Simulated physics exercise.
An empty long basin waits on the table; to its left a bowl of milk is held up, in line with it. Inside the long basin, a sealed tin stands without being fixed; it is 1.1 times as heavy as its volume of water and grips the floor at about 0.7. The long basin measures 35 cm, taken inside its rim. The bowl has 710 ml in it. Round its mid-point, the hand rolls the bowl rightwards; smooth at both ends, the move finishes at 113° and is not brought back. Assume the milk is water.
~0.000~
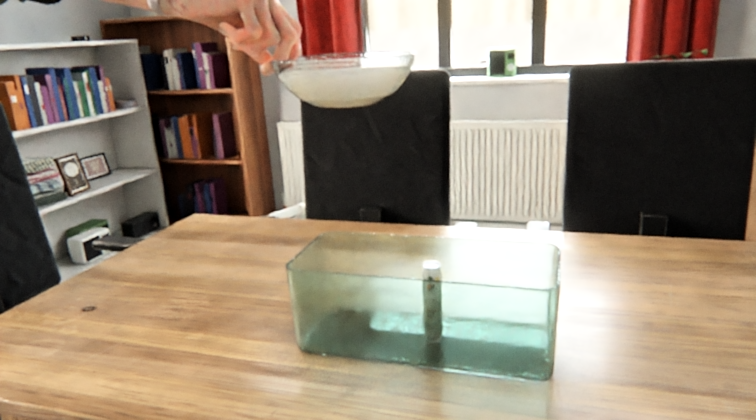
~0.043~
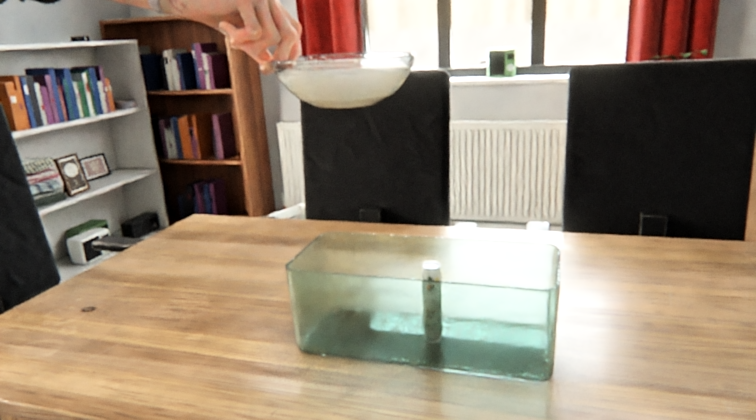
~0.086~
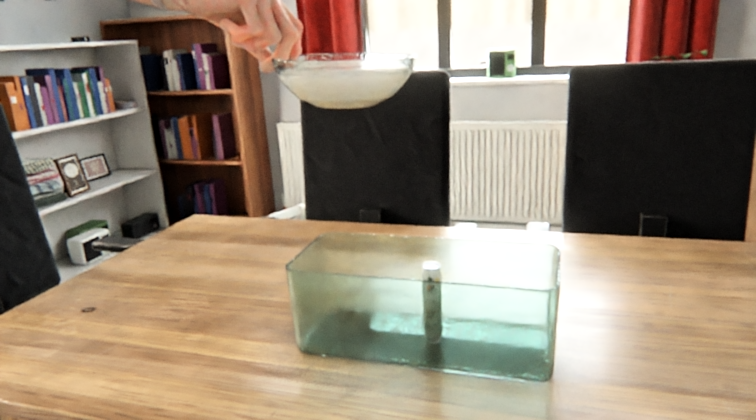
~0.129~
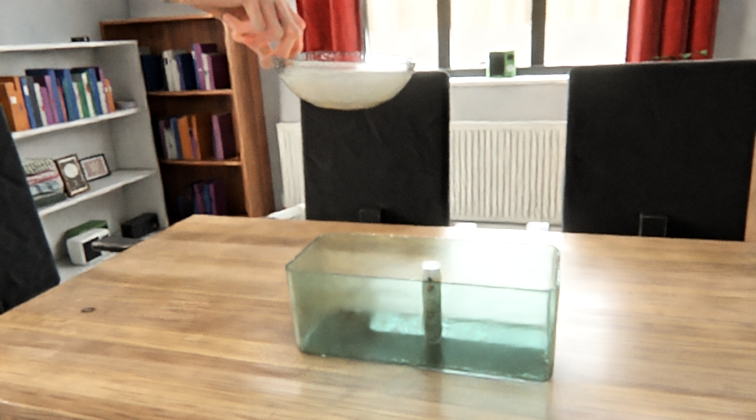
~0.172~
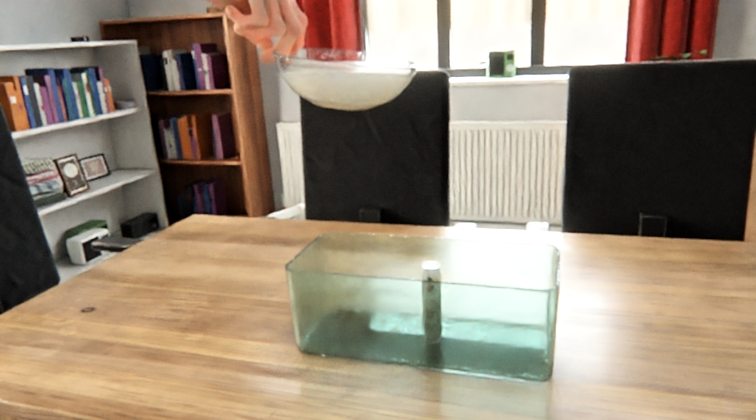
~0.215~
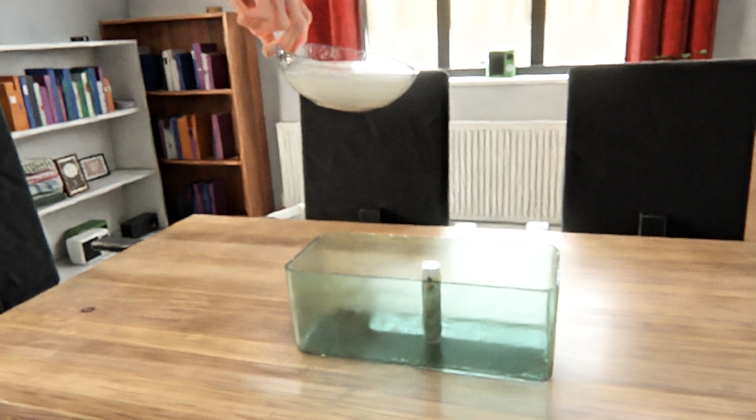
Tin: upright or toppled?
Most probably it will lose its balance.
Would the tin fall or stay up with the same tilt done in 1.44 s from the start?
Result: Tin still standing.
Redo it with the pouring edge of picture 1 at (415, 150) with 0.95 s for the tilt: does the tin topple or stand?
Then the tin remains standing.
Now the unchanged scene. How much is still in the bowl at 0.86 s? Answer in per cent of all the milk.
Close to 0 percent of the total.
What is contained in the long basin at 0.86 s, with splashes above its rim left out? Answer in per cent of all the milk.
Value: Approx. 96 %.
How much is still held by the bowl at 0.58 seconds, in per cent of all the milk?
I'd estimate some 12 % remains.
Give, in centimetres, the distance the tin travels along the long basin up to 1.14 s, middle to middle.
The tin has gone some 7 cm.
After 0.58 s the tilt is 77° and 13 per cent is still to pour; the tin stands where it began.
After 0.86 s the tilt is 110° and 0 per cent is still to pour; the tin leans 11°.
After 1.14 s the tilt is 113° and 0 per cent is still to pour; the tin lies on its side.
After 1.45 s the tilt is 113° and 0 per cent is still to pour; the tin lies on its side.
In the end the tin lies on its side.
